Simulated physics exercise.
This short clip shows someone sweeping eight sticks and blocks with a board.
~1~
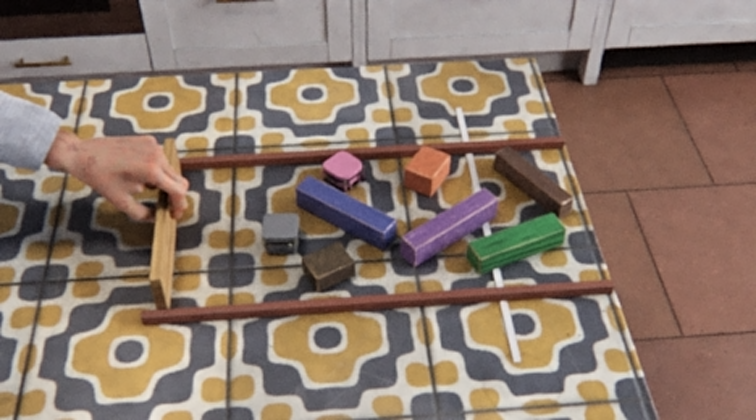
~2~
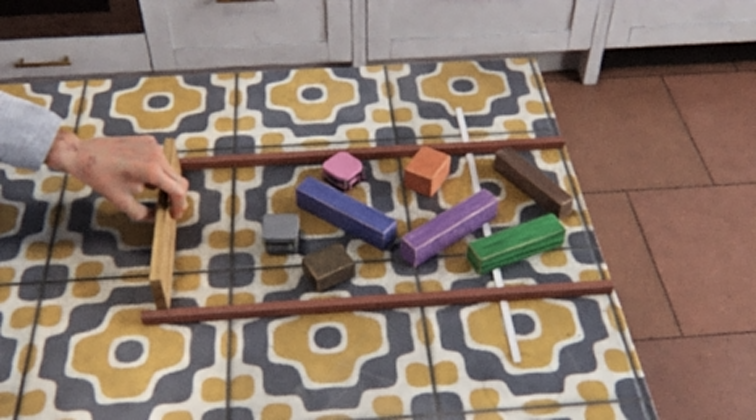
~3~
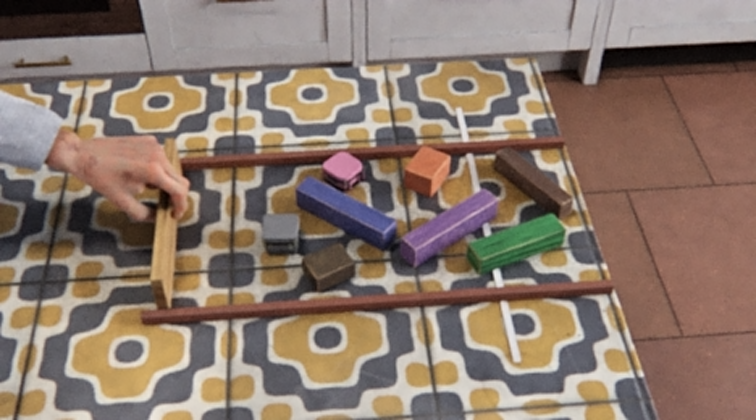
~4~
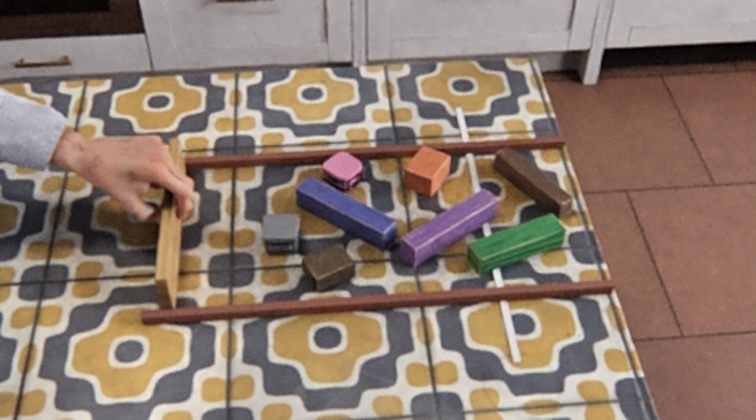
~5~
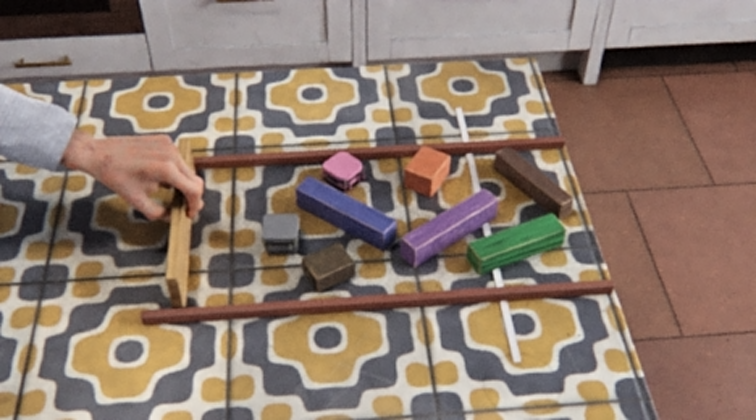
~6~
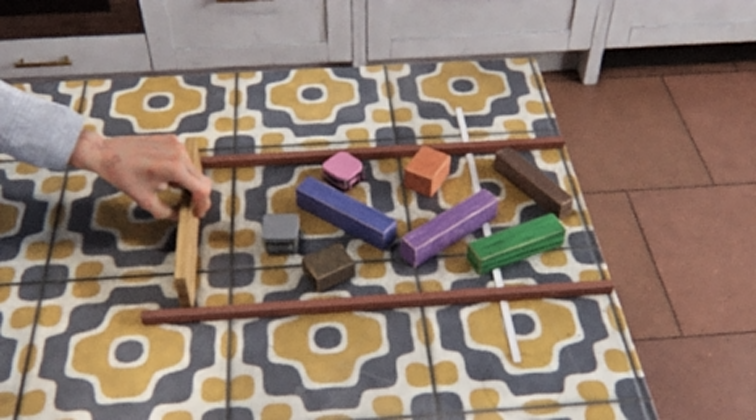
A hand held a wooden board upright at the left of some scattered colorful blocks and sticks on a patterned surface, then slid it slightly right between two long rails while the blocks stayed still.
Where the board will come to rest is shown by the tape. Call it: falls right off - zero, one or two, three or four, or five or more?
Call: Zero.
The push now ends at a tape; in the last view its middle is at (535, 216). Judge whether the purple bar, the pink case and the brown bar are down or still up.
The purple bar topples off, the pink case stays put, and the brown bar topples off.
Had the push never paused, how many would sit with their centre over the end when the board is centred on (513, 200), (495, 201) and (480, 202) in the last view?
Counts per position: 3 / 2 / 0.
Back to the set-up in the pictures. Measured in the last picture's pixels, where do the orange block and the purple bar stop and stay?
You'll find the orange block at roughly (518, 160) and the purple bar at roughly (575, 230).
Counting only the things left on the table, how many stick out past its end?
The answer comes to 3.
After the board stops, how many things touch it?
Number: 4.
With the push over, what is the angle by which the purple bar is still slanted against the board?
Near 40 degrees.
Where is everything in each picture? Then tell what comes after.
Brown bar (532, 182); green stick (516, 243); purple bar (450, 227); board (167, 221); tape (484, 219), in the first picture.
Green stick (516, 244); orange block (427, 171), in the second picture.
Purple bar (450, 227); board (167, 221), in the third picture.
Brown bar (532, 182); pink case (343, 173), in the fourth picture.
Green stick (516, 244); blue bar (345, 213), in the fifth picture.
Brown bar (532, 182); green stick (516, 244); purple bar (450, 227); board (189, 219); tape (484, 219), in the sixth picture.
Soon after, none off yet; brown bar at rest near (532, 182); green stick at rest near (516, 244); purple bar at rest near (450, 227).
At rest, the number that fall off is zero.
